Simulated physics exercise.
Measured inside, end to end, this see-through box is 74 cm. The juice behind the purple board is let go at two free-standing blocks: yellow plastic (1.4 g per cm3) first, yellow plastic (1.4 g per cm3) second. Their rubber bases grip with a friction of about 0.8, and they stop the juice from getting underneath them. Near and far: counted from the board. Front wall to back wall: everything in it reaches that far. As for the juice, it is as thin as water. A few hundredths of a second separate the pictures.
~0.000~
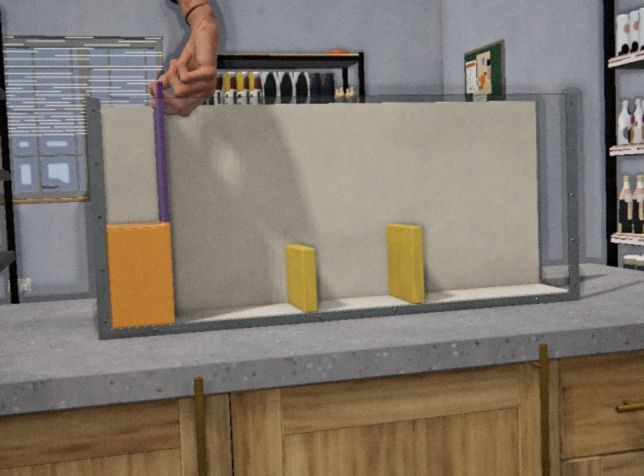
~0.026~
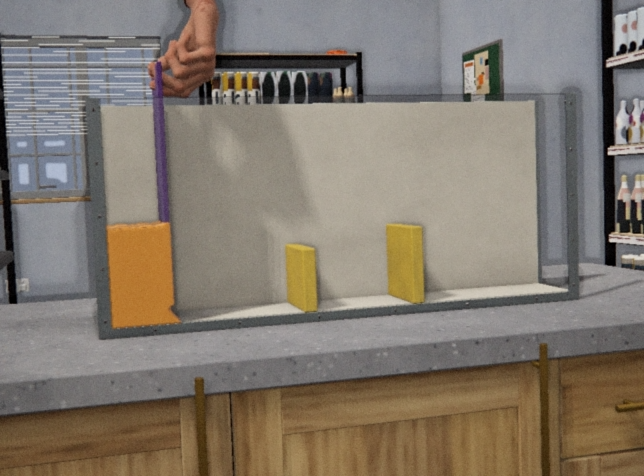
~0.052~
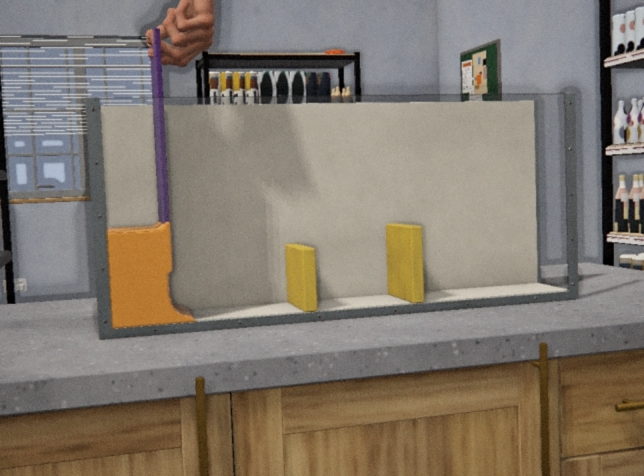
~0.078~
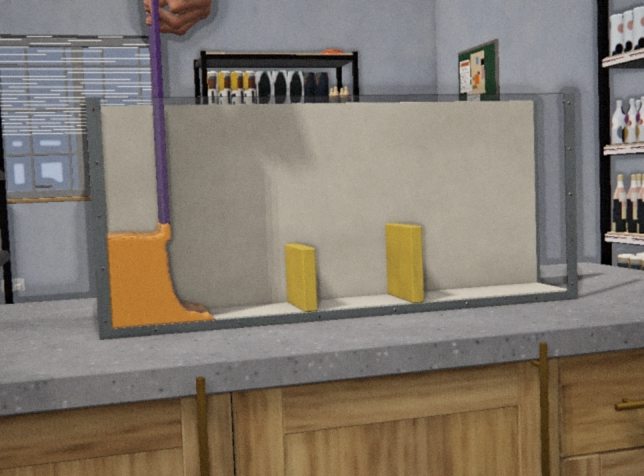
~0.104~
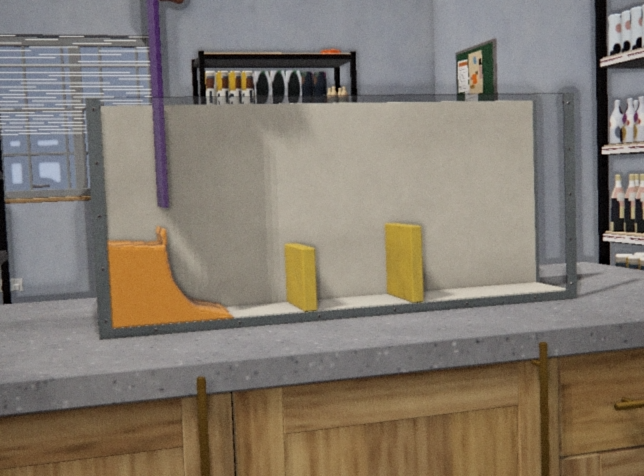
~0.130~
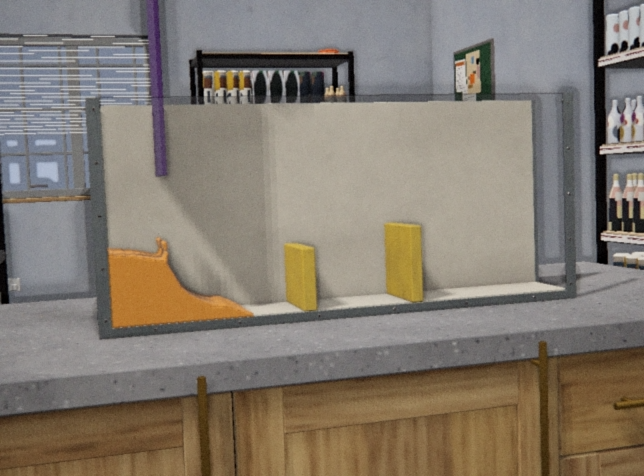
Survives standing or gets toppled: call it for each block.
First block - toppled; second - toppled.
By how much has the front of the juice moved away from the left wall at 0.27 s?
By then it's made it to close to 32 cm from the left end.
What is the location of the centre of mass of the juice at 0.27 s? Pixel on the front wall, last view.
At about (217, 303).
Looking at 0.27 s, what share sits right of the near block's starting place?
Roughly 10 per cent of it.
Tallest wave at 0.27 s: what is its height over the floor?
About 10.5 cm.
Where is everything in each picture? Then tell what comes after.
In the first frame, level at the left end (112, 230); front at (169, 322); board bottom (172, 323); the near block's top is at (309, 252); the far block's top is at (418, 231).
In the second frame, level at the left end (112, 230); front at (180, 321); board bottom (171, 304).
In the third frame, level at the left end (112, 234); front at (195, 320); board bottom (170, 271).
In the fourth frame, level at the left end (112, 240); front at (213, 318); board bottom (168, 239).
In the fifth frame, level at the left end (113, 248); front at (233, 316); board bottom (167, 207).
In the sixth frame, level at the left end (113, 256); front at (252, 314); board bottom (165, 174); the near block's top is at (309, 251); the far block's top is at (416, 230).
By 0.27 s the front has run 31 cm from the left wall, the near block leans 10° and the far block is upright.
By 0.43 s the near block leans 72° and the far block is upright.
By 0.70 s the near block lies flat and the far block leans 47°.
At rest the near block lies flat and the far block lies flat; 22 per cent of the juice is past where the far block first stood.
